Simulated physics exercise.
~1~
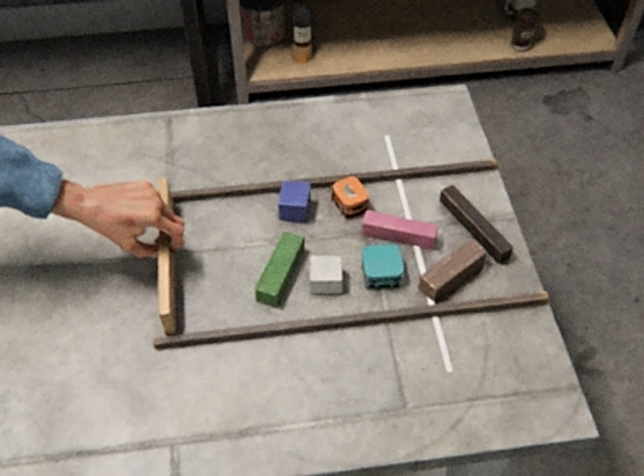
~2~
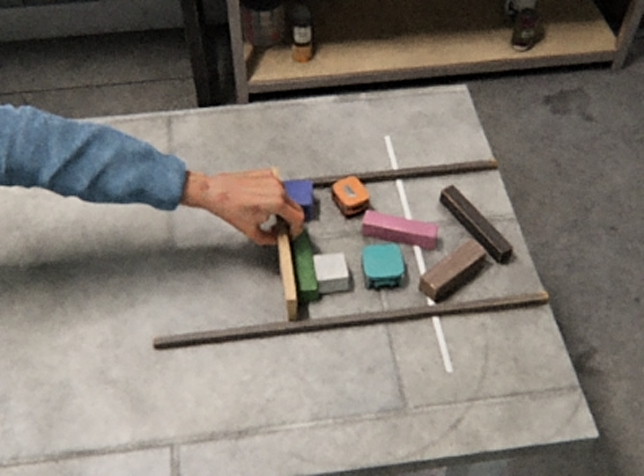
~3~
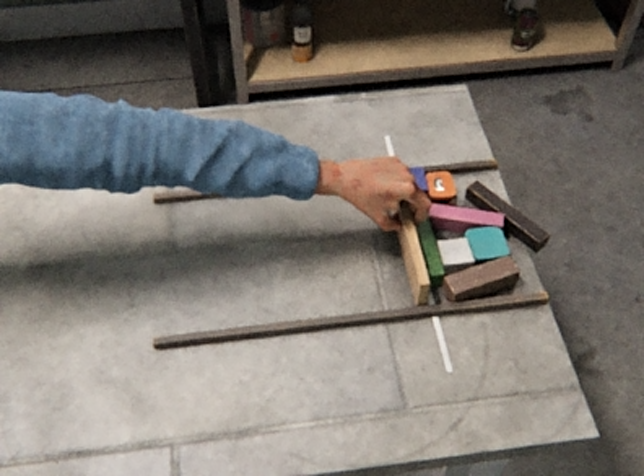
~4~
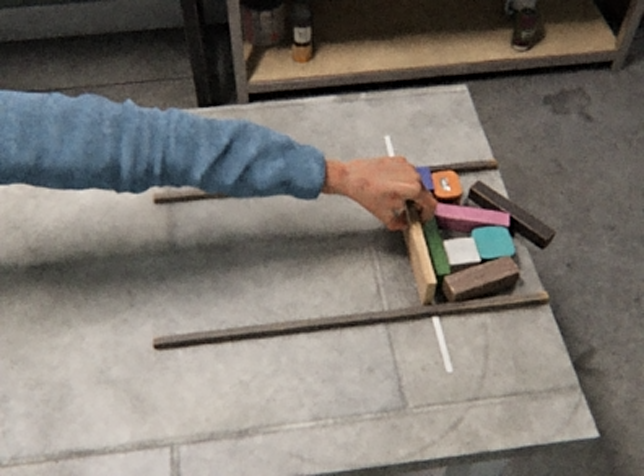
A hand slides a board right, bunching the blocks near the table's edge without any falling.
